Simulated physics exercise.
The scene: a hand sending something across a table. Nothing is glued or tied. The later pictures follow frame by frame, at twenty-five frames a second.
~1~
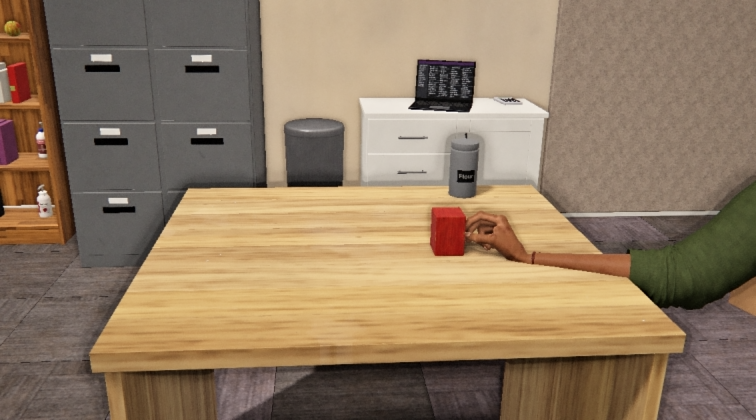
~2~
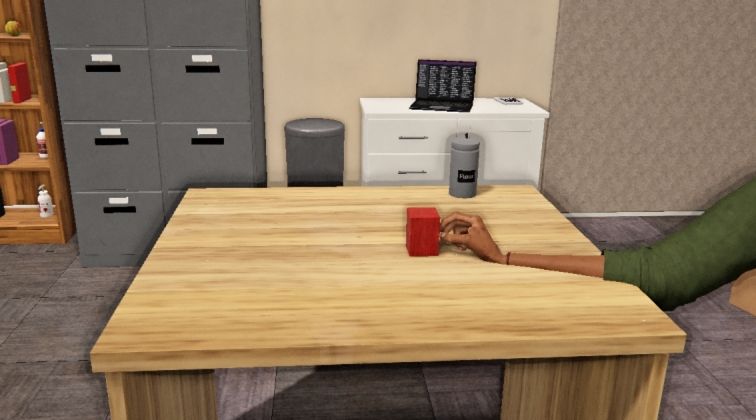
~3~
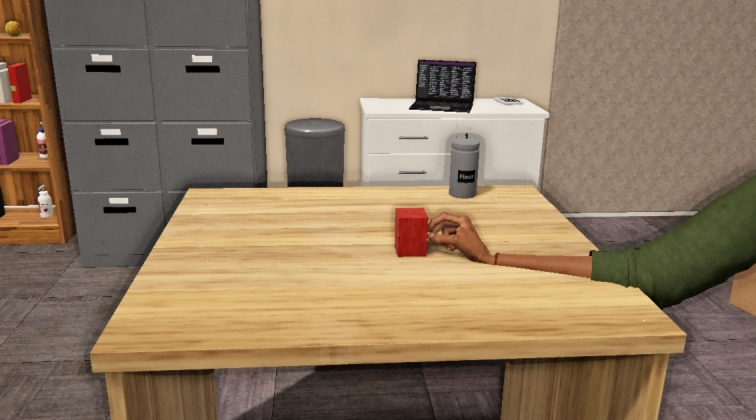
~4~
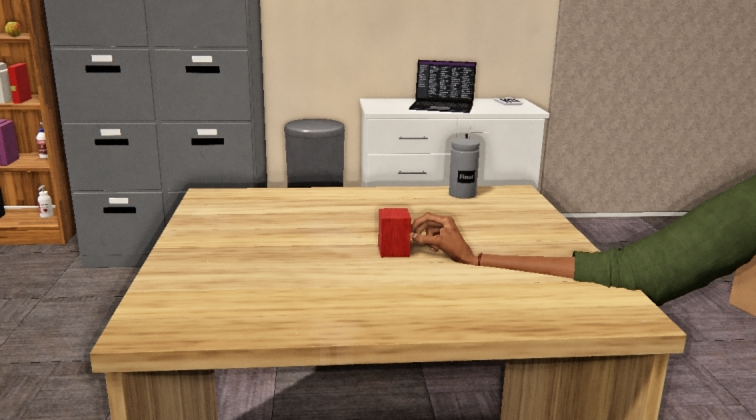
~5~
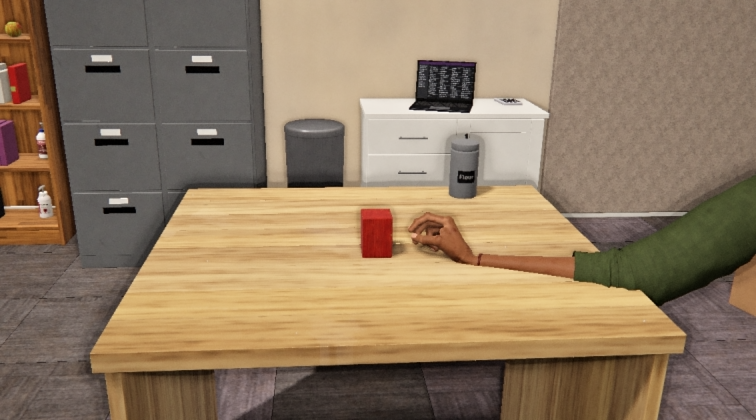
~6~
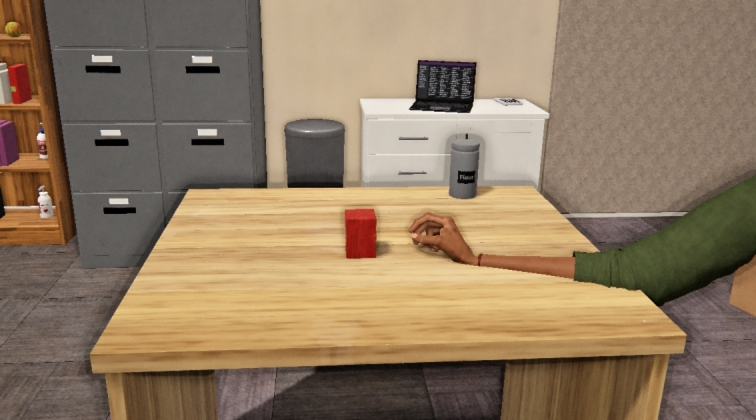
At first, a hand reaching in from the right touches the side of a red block on a wooden table and pushes it steadily left. Then the hand stays still, fingers curled above the tabletop, while the block slides a little farther left, opening a gap between them.
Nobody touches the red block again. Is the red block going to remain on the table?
The red block is still on the table.
Then, 0.10 s later than the last frame, red block moved well along near (328, 234).
Then, 0.20 s later than the last frame, red block moved well along near (307, 234).
Then, 0.30 s later than the last frame, red block moved well along near (298, 235).
When it is over, moved from the start, red block. End places, in pixels of the last picture, red block near (298, 235).
